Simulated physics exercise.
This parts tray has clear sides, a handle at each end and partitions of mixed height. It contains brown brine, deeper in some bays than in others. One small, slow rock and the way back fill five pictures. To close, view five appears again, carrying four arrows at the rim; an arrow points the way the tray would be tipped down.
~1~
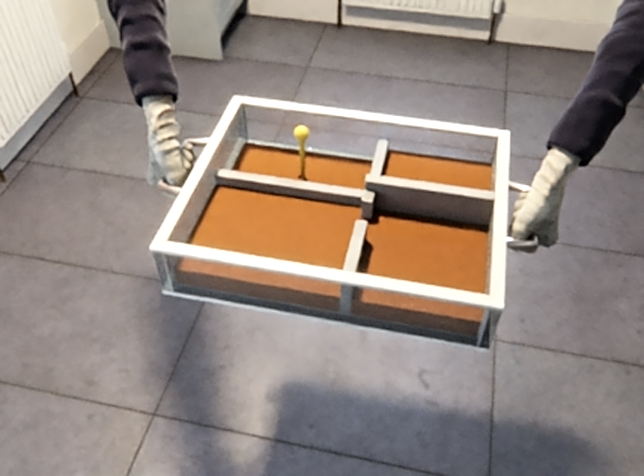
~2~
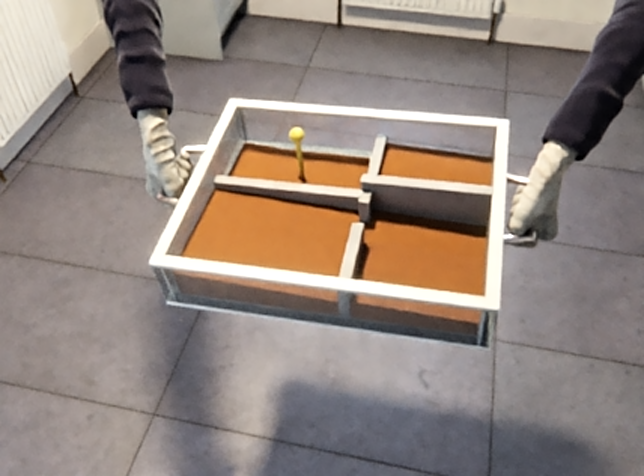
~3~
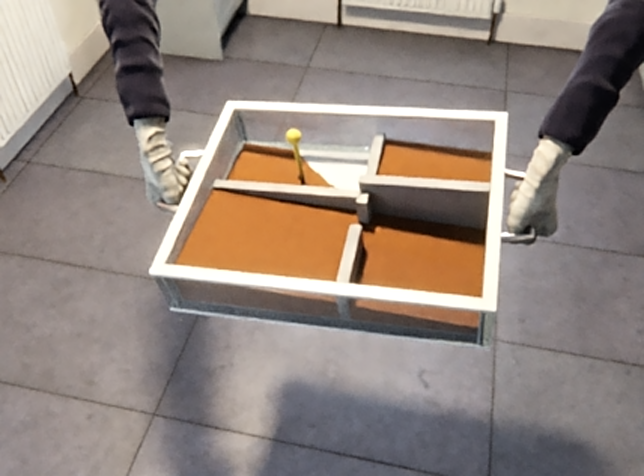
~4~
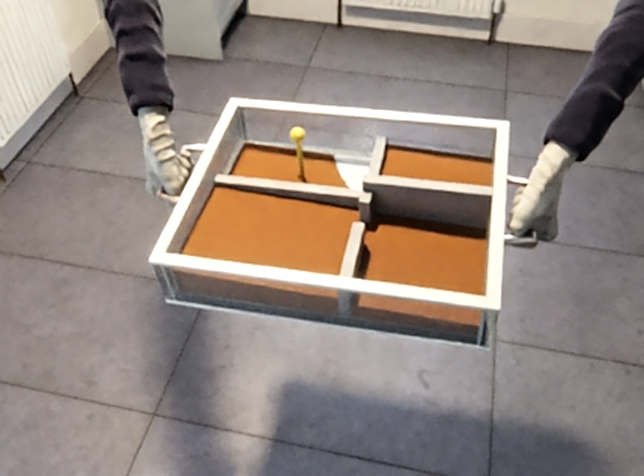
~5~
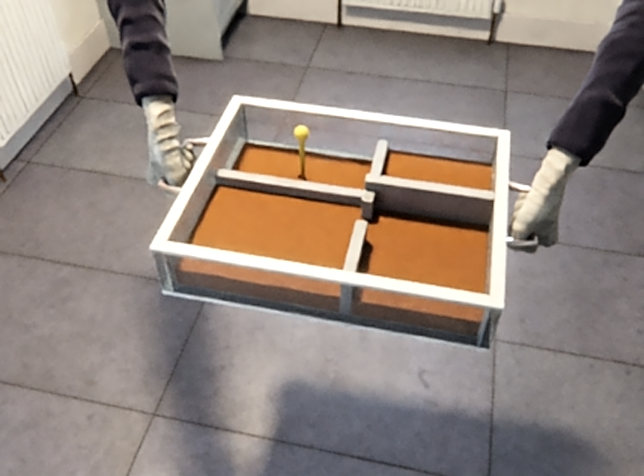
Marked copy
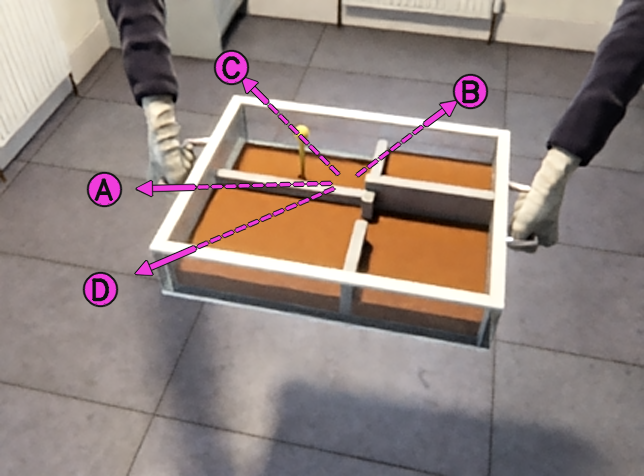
In a room with grey floor tiles and white radiators along the far wall and left side, seen from above by a still camera, two gloved hands in dark sleeves hold a clear-sided tray by its end handles. Grey partitions divide its brown contents, and a yellow-headed peg stands in the back left bay. The hands tilt the tray slightly toward the front left, briefly exposing a pale patch beside the peg, then level it again.
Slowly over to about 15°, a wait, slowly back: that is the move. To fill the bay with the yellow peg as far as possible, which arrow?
C.
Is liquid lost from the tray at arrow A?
No, all stays in.
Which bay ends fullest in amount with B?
That is the front left bay.
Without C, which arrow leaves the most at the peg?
A.
On the marked copy, A ends at (142, 188); B ends at (452, 104); C ends at (245, 81); D ends at (140, 271).
Choosing A, about 29 % of the liquid ends in the peg's bay; nothing spills.
Choosing B, about 8 % of the liquid ends in the peg's bay; nothing spills.
Choosing C, about 47 % of the liquid ends in the peg's bay; almost none goes over the rim.
Choosing D, about 9 % of the liquid ends in the peg's bay; almost none goes over the rim.
